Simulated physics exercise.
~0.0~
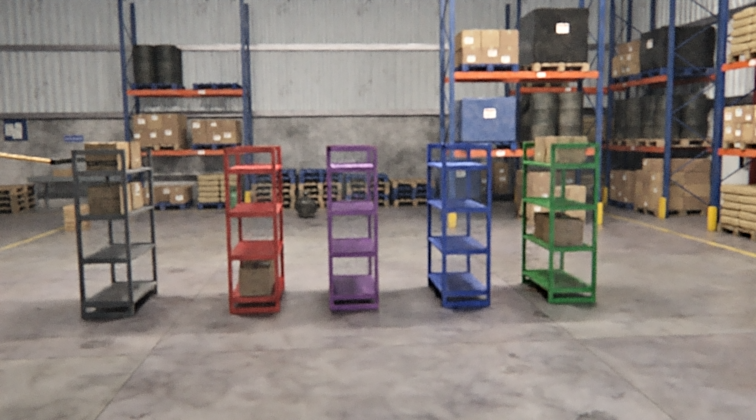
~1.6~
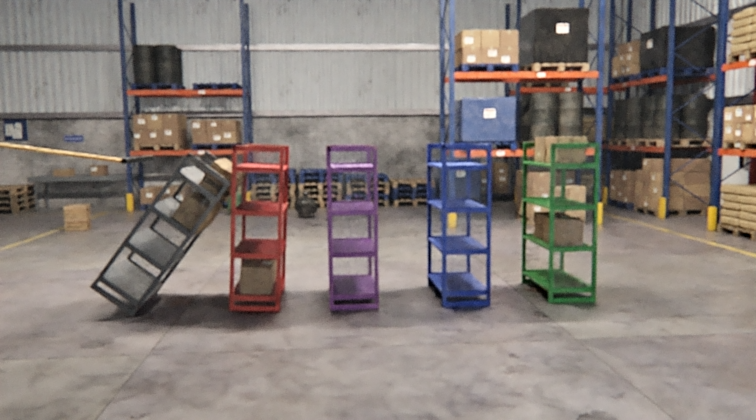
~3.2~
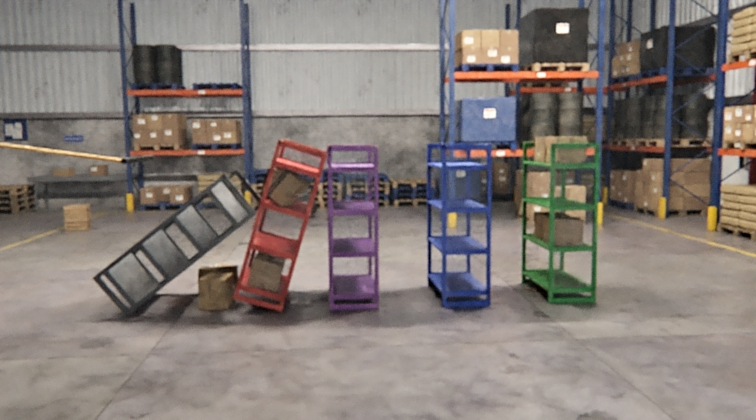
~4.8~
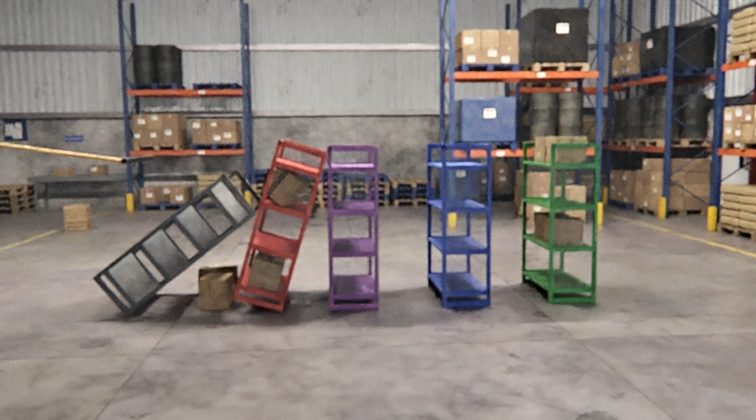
A pole pushed the dark gray shelf on the left over to the right, spilling boxes, and it came to rest against the red shelf, which ended up leaning toward the purple one while the purple, blue and green shelves stayed upright.
